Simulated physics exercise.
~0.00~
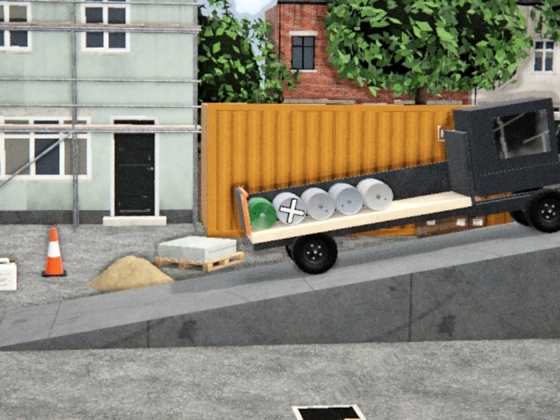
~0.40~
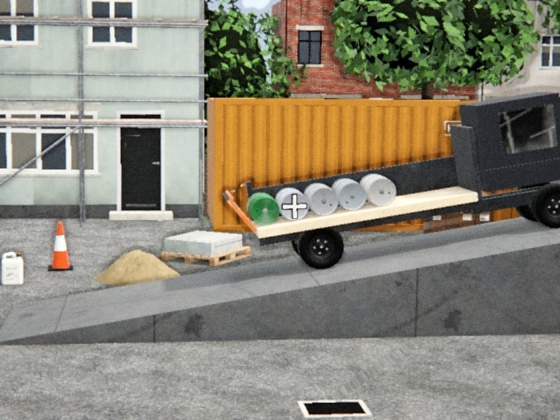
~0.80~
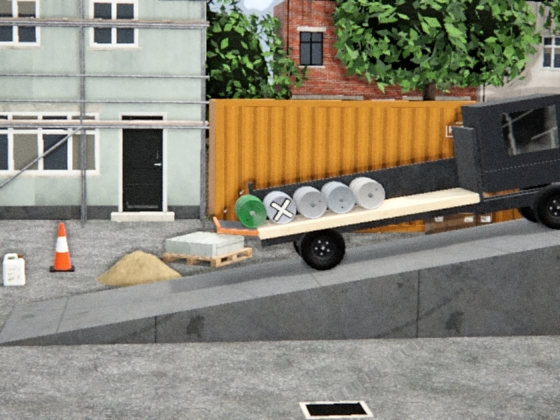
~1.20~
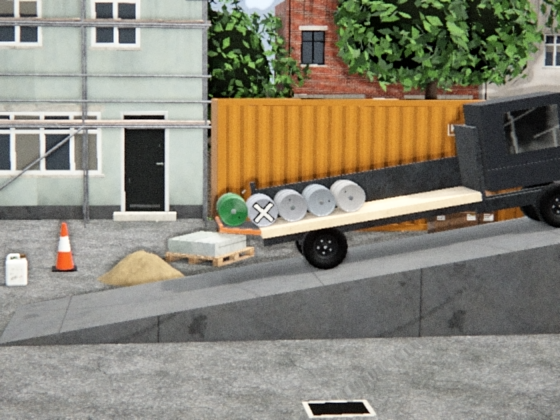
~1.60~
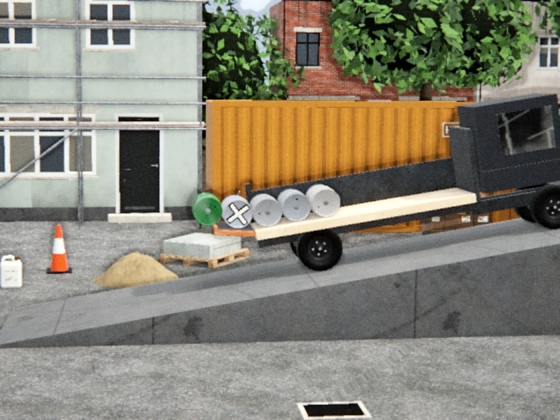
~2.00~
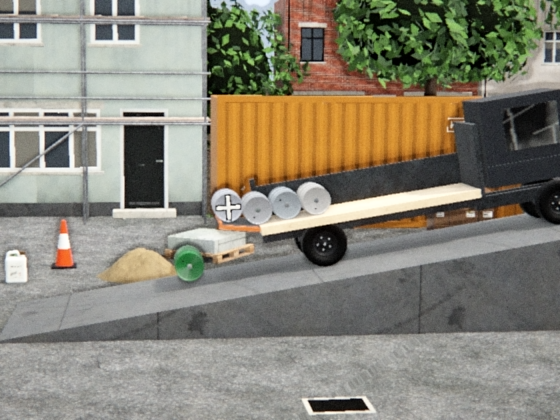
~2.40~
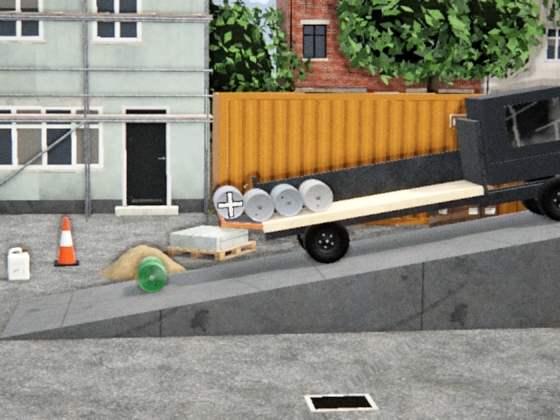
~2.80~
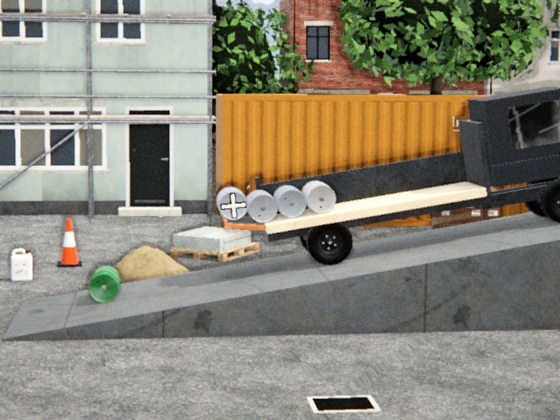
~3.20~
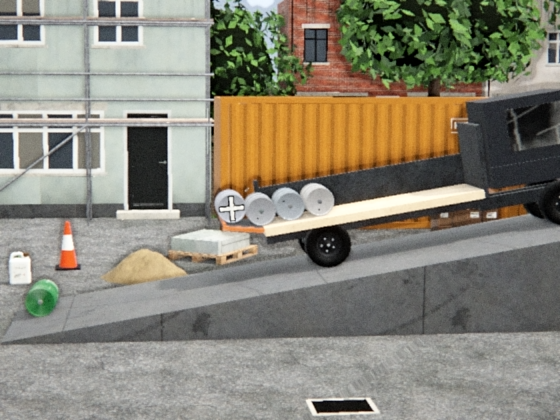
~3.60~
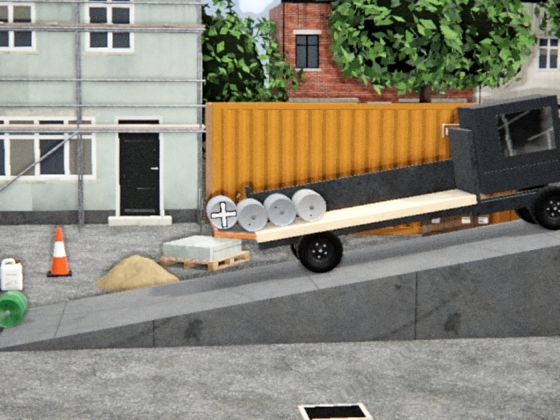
Five kegs, a green one at the left and four grey ones, one bearing a cross, sit end-on on the pale bed of a dark pick-up stopped on a grey ramp, its tail to the left. The slightly swaying view is from the side, with an orange container, a pale scaffolded house, a cone and sand behind. The tailgate swings down, and the kegs roll left together. The green keg crosses the gate and drops off onto the ramp, while the crossed keg stops on the gate with the others behind it. The green one rolls down to the left edge.
